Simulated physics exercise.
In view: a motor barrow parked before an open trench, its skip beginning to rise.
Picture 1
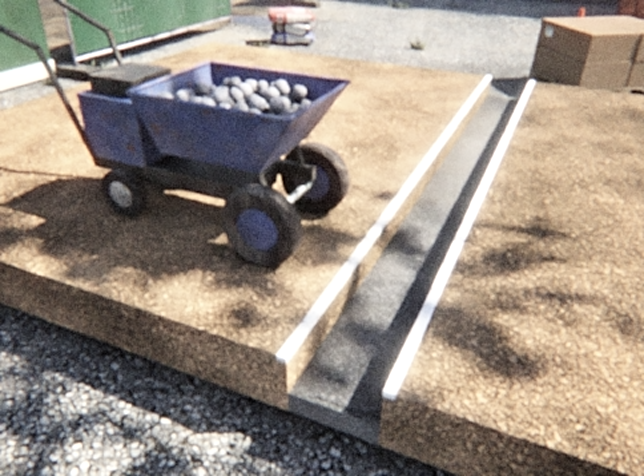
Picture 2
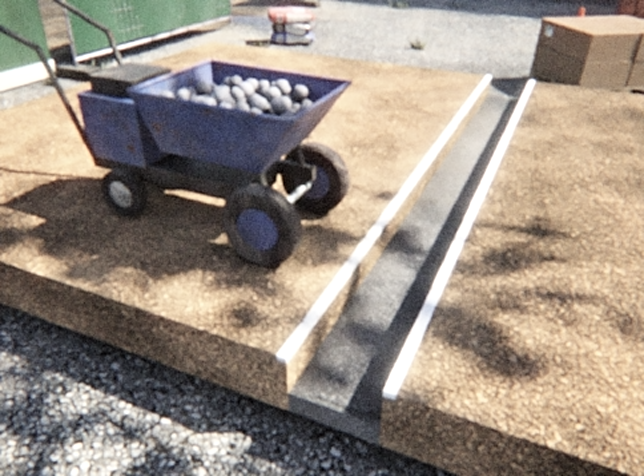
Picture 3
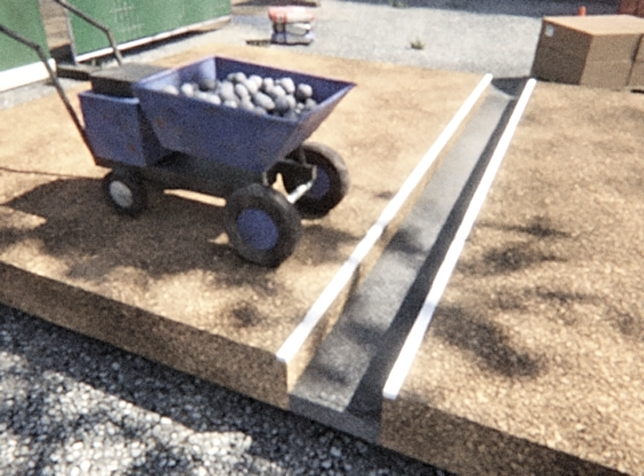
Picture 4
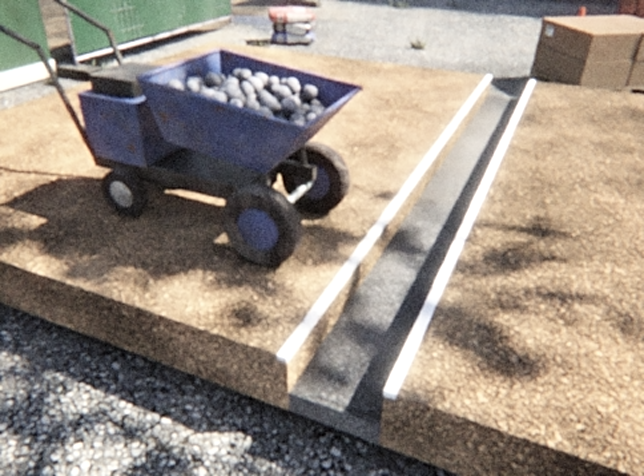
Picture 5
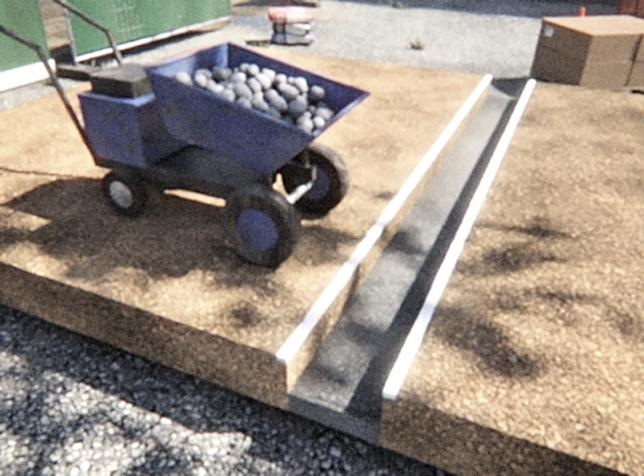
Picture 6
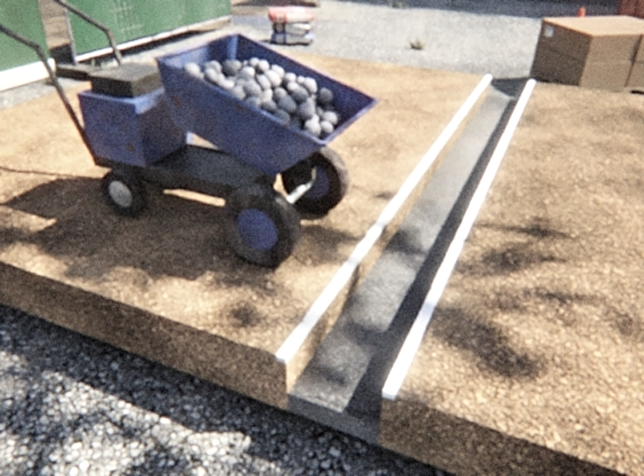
A blue motor barrow with black tyres and a skip of round grey cobbles stands at the left on brown, gritty ground, seen from above at an angle in dappled sunlight. To its right runs an open grey trench with white edges, with gravel in front and brown boxes behind. The skip sits level, then tilts gradually toward the trench, its back rising, while the wheels and camera stay still.
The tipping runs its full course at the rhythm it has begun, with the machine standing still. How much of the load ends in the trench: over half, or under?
It catches over half.
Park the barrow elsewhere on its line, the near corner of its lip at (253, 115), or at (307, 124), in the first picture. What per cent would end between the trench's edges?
In turn 100 and 60 in a hundred.
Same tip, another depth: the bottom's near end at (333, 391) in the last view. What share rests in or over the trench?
It comes to 60 per cent or so.
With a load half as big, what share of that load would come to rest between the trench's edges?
Some 90 per cent.
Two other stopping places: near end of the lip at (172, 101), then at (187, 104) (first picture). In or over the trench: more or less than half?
One: Below a half. Two: Below a half.
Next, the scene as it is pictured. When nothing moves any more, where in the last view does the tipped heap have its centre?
At about (416, 278).
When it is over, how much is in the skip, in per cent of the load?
About 0 per cent.
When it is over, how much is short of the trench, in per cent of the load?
It comes to 0 per cent or so.
Shortly afterwards, skip tipped steeply; the whole lot in the skip.
Next, skip tipped right over; the bulk in the skip; near a quarter in or heaped over the trench; only a few beyond it; only a few falling.
Some moments later, skip tipped right over; near a quarter in the skip; near two thirds in or heaped over the trench; near a quarter beyond it.
In the end, skip tipped right over; the bulk in or heaped over the trench; near a quarter beyond it.
